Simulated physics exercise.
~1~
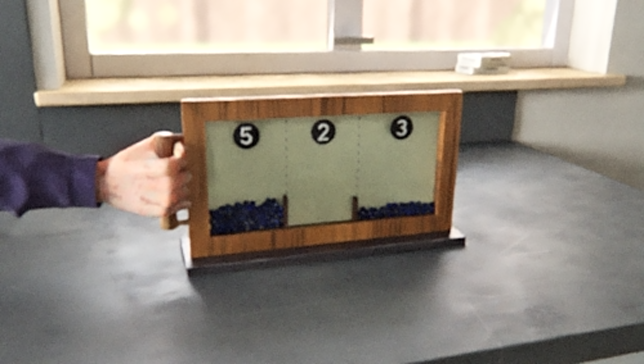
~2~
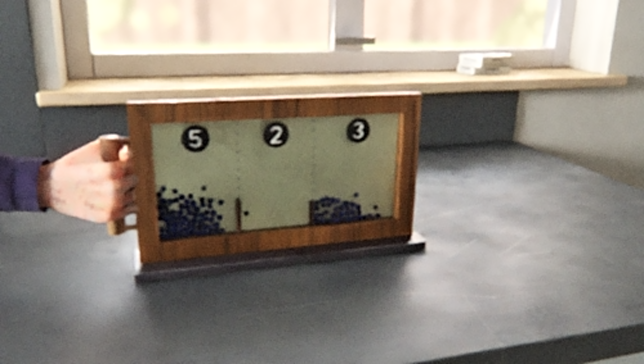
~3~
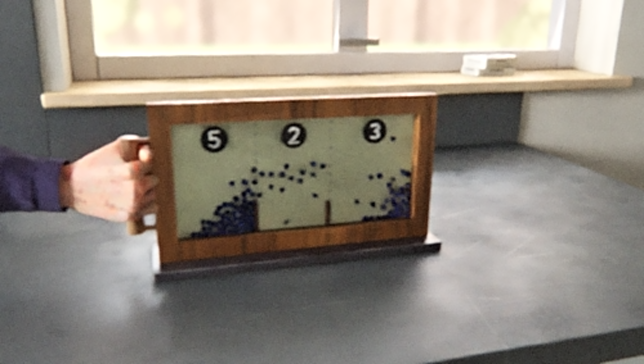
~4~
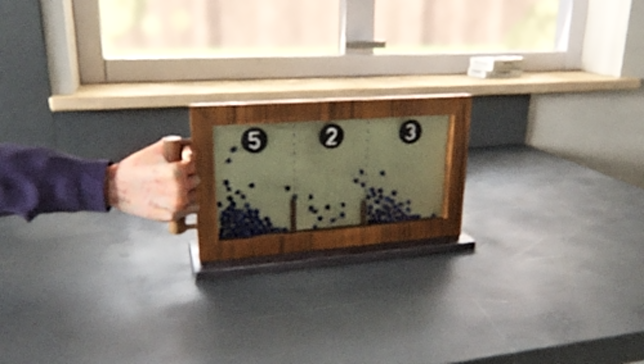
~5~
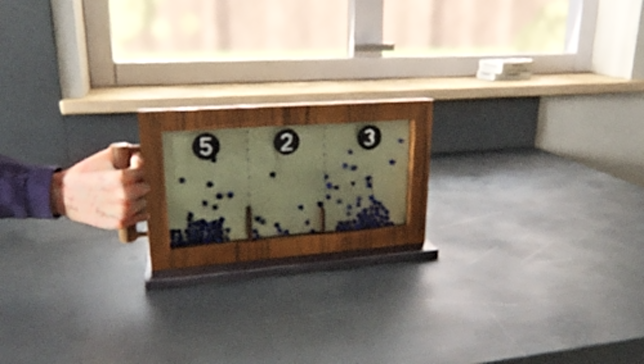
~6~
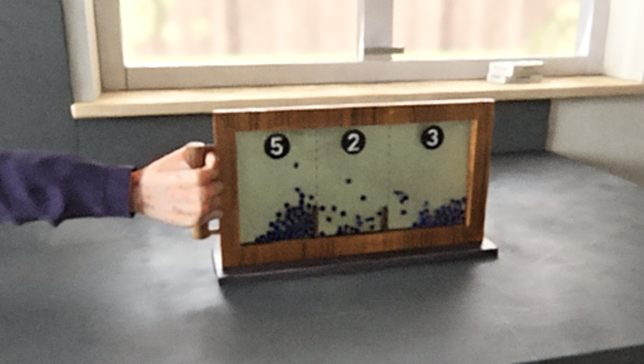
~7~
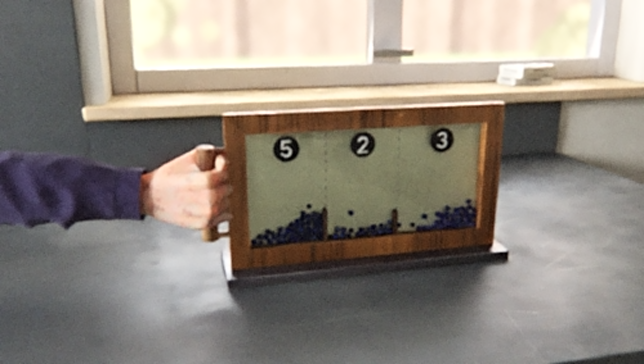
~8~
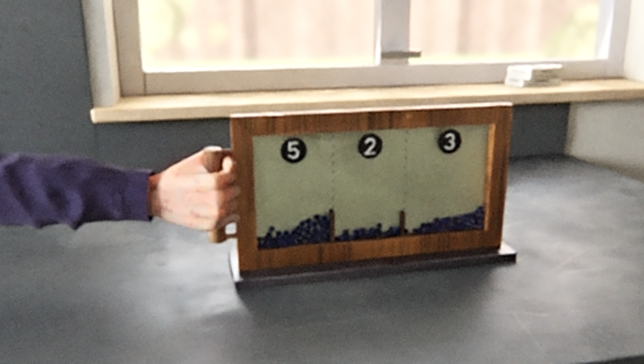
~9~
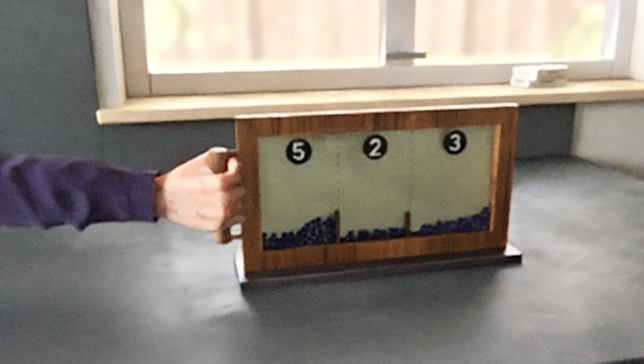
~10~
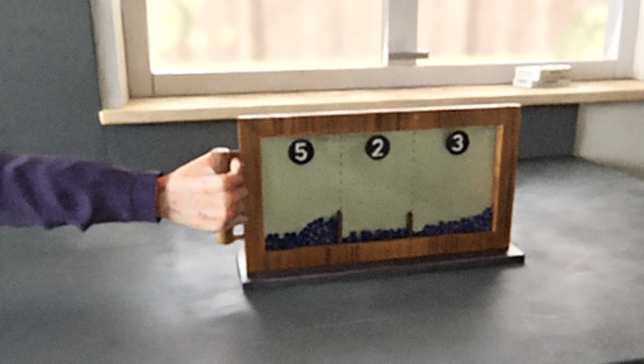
A hand shakes a wooden case sideways, scattering dark blue beads that settle across three strips.
